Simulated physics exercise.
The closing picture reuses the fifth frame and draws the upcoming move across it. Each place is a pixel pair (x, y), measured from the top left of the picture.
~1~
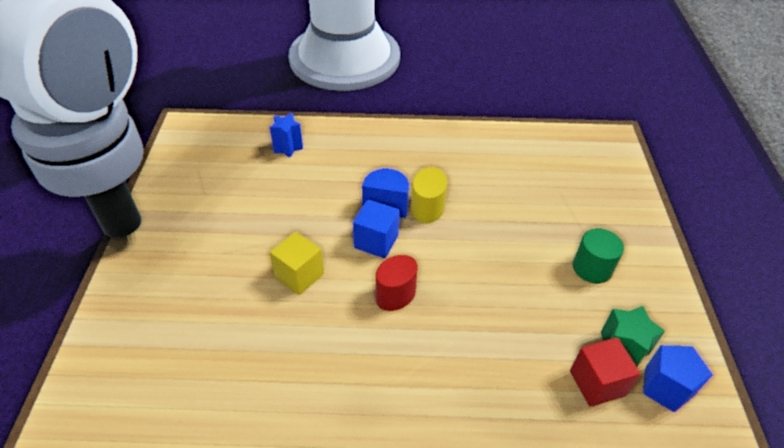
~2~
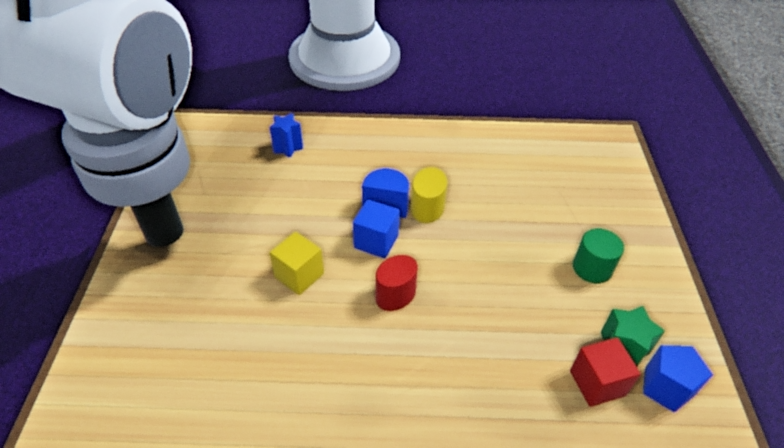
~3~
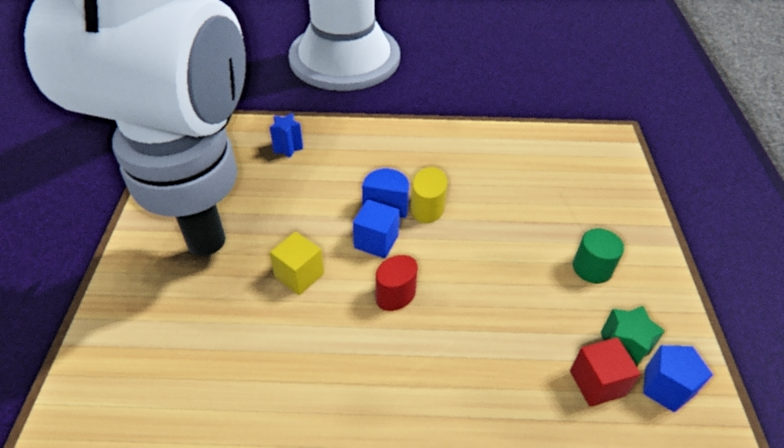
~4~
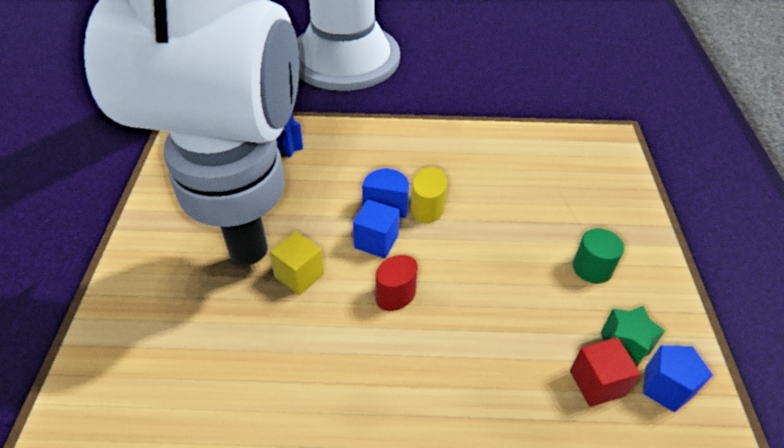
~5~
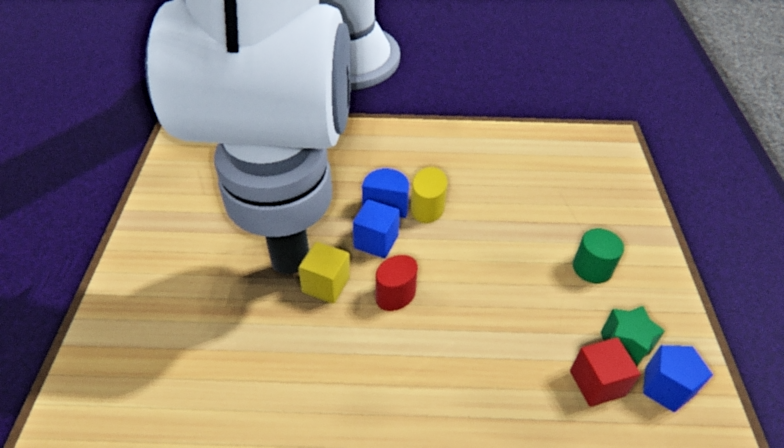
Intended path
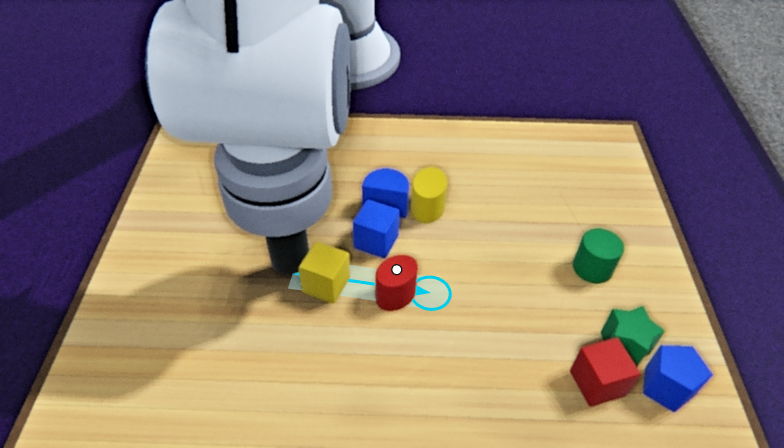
On a wooden board, a robot arm moving its black rod rightward among coloured blocks and nudging a yellow cube right.
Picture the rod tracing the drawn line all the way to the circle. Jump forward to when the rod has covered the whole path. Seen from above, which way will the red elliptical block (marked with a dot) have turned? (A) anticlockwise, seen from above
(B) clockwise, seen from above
That would be B.
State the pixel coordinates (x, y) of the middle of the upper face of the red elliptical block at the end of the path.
So, by the moment the path ends, you'll find the top centre of the red elliptical block at (507, 303).
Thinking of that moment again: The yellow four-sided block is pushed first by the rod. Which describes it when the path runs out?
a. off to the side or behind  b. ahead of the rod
Correct choice: B.
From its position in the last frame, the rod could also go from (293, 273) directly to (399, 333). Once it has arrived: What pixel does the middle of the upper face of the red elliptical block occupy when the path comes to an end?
My best guess is (464, 273).
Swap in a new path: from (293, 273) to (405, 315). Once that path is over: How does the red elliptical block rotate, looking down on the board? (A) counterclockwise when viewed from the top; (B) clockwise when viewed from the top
A - counterclockwise when viewed from the top.
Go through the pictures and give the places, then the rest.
The first frame shows rod tip at (123, 224); block tops, yellow four-sided block at (295, 250); blue four-sided block at (376, 215); red elliptical block at (397, 270).
The second frame shows rod at (164, 233); blocks unchanged.
The third frame shows rod at (207, 242); blocks unchanged.
The fourth frame shows rod at (249, 250); blocks unchanged.
The fifth frame shows rod at (291, 259); yellow four-sided block at (324, 259); blue four-sided block at (376, 215); red elliptical block at (397, 270).
Path on the board, straight from (293, 273) to (431, 293); the dot is on the red elliptical block.
What follows on the original path. One third of the way, rod at (339, 266); yellow four-sided block at (372, 270); red elliptical block at (414, 273).
Two thirds of the way, rod at (385, 272); yellow four-sided block at (418, 280), turned 15° clockwise; red elliptical block at (461, 287).
At the end, rod at (432, 279); yellow four-sided block at (465, 290), turned 25° clockwise; blue four-sided block in place; red elliptical block at (507, 303), turned 20° clockwise.
